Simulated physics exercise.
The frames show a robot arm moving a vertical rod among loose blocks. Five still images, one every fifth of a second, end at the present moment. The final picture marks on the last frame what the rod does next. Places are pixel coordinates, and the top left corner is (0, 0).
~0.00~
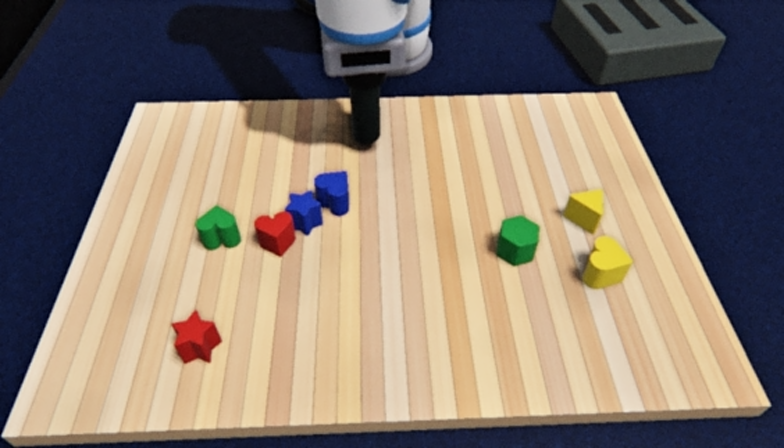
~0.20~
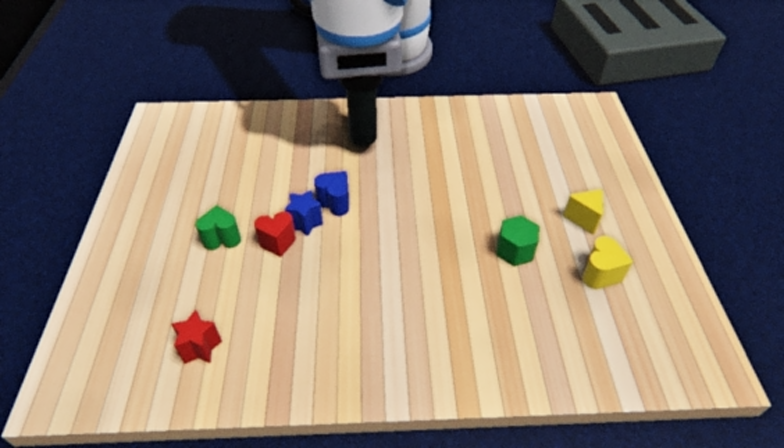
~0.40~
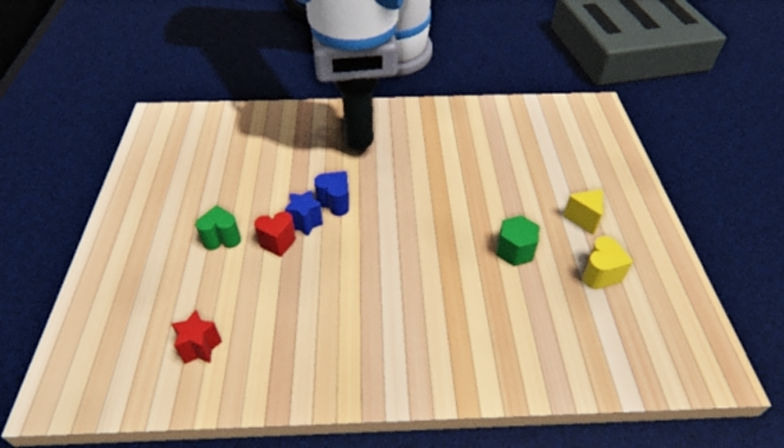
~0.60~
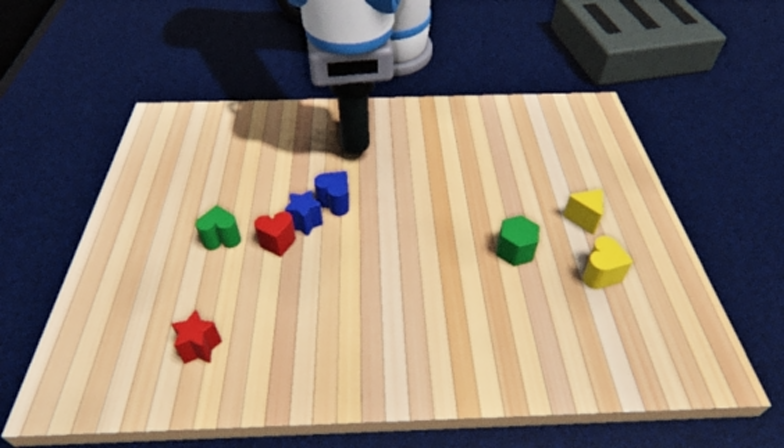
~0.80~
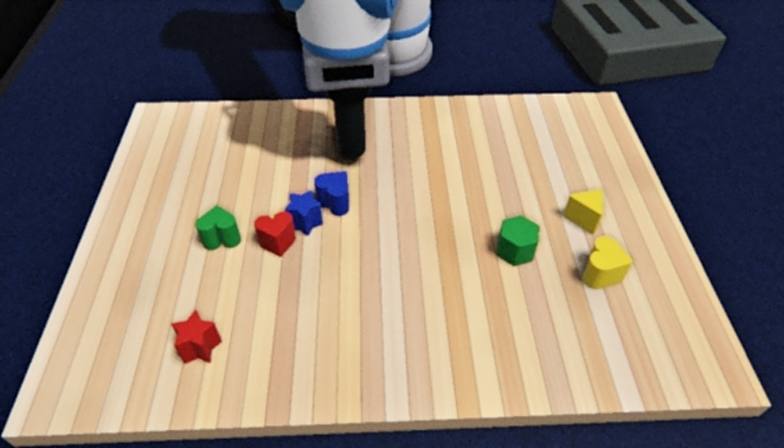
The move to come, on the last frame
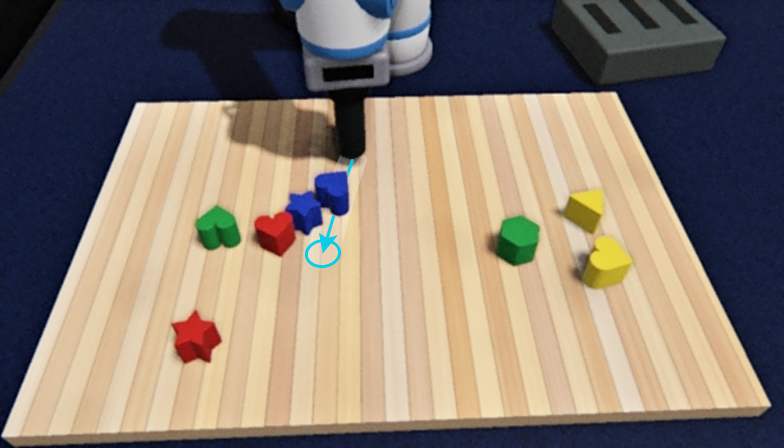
In the video, a robot arm holding a dark vertical rod moves slightly left and toward the viewer over a striped wooden board, nearing a blue heart block, while the red, blue, green and yellow blocks stay still.
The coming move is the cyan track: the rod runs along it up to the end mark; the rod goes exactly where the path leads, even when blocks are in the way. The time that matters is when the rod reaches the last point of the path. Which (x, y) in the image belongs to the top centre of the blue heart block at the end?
My estimate: (291, 248).
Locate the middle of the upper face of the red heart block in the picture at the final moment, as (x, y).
Its top middle will sit at (251, 232).
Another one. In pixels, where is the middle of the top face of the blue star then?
By then it is at (283, 216).
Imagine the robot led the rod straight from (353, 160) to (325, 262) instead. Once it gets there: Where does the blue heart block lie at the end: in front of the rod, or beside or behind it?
When the path is over, you would find the blue heart block off to the side or behind the rod.
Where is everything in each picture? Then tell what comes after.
Rod tip at (367, 136); block tops, red heart block at (273, 222); blue star at (302, 202); blue heart block at (333, 182), in the first frame.
Rod at (363, 139); blocks unchanged, in the second frame.
Rod at (360, 142); blocks unchanged, in the third frame.
Rod at (356, 145); blocks unchanged, in the fourth frame.
Rod at (352, 150); red heart block at (273, 222); blue star at (302, 202); blue heart block at (333, 182), in the fifth frame.
Path on the board, straight from (353, 160) to (323, 253).
The first path, step by step. One third of the way, rod at (341, 180); blue heart block at (330, 189), turned 20° clockwise.
Two thirds of the way, rod at (332, 210); red heart block at (257, 232), turned 20° anticlockwise; blue star at (283, 213), turned 30° clockwise; blue heart block at (312, 219), turned 50° clockwise.
At the end, rod at (322, 244); red heart block at (251, 232), turned 35° anticlockwise; blue star at (283, 216), turned 65° clockwise; blue heart block at (290, 248), turned 75° clockwise.
